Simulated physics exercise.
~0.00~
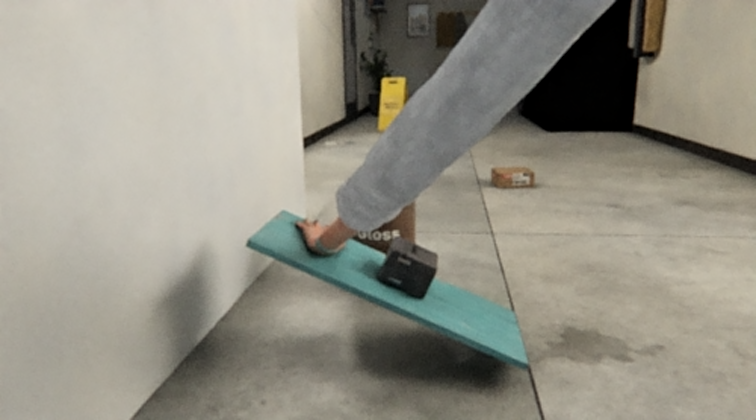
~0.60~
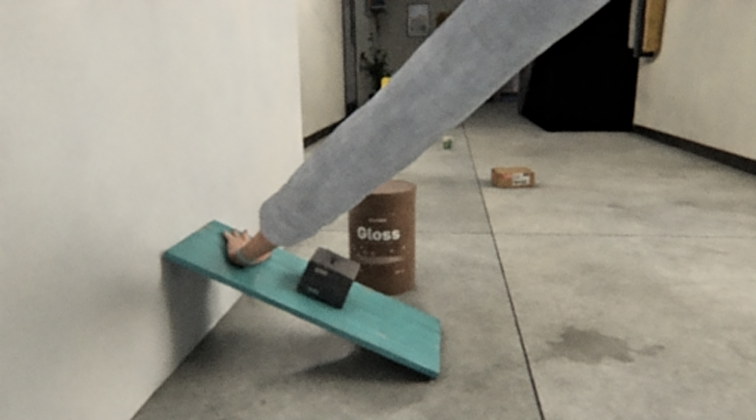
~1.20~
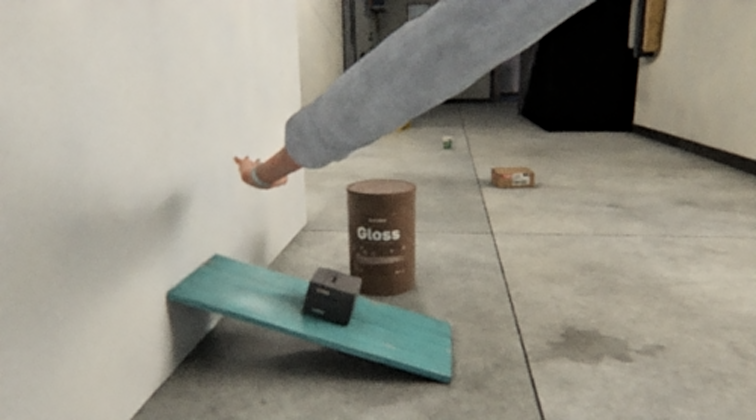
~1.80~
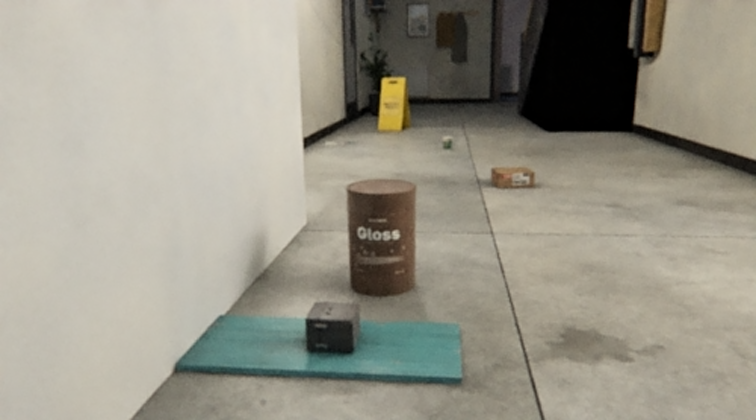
A hand leans a turquoise board against the wall, lets go, and it slides down flat.
